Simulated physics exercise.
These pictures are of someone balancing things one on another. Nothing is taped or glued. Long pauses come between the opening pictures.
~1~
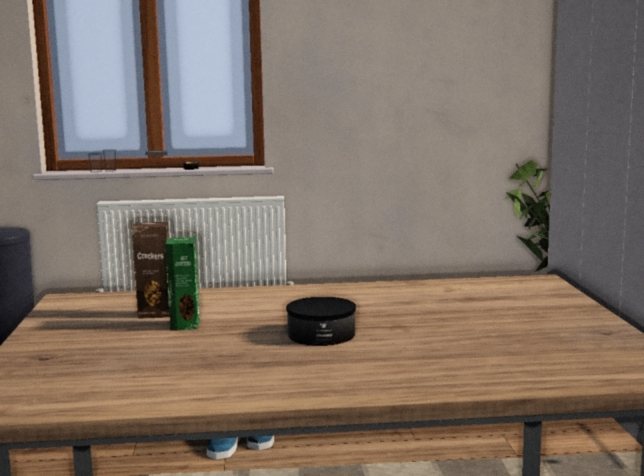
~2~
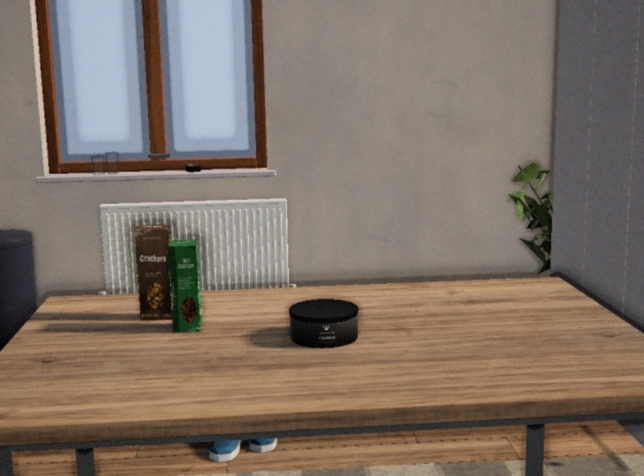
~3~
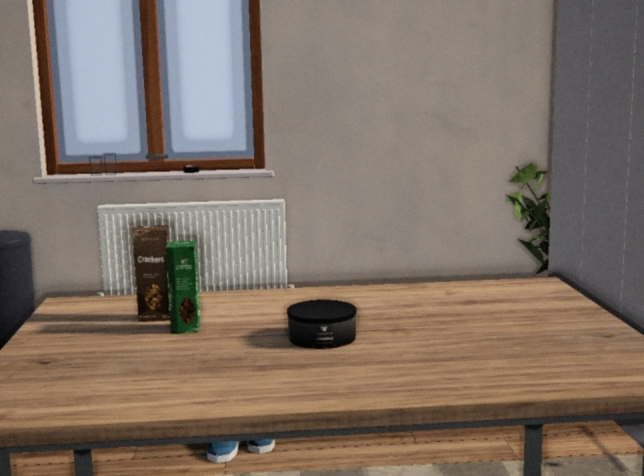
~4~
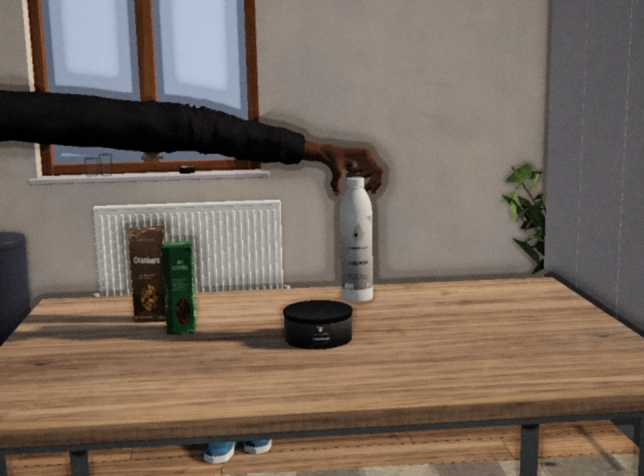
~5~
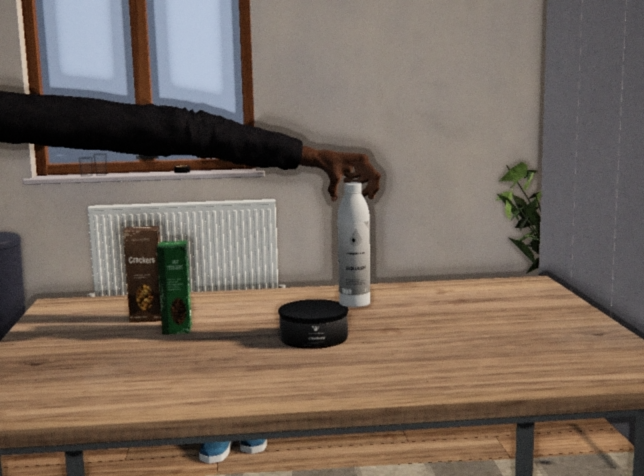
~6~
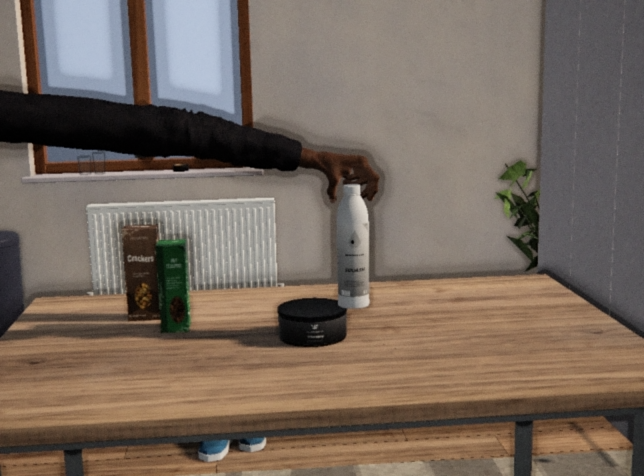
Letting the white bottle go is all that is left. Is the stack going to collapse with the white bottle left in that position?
Yes, it collapses.
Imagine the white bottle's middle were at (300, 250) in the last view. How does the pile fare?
The pile remains standing.
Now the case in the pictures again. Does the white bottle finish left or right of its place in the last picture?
Rightward.
Then, 0.40 s later than the last frame, white bottle now fallen.
Then, 0.50 s later than the last frame, things are still on the move.
Then, 1.50 s later than the last frame, nothing new.
When it is over, fallen, white bottle; the other 3 as before. End places, in pixels of the last picture, white bottle near (425, 318). The pile gives way.
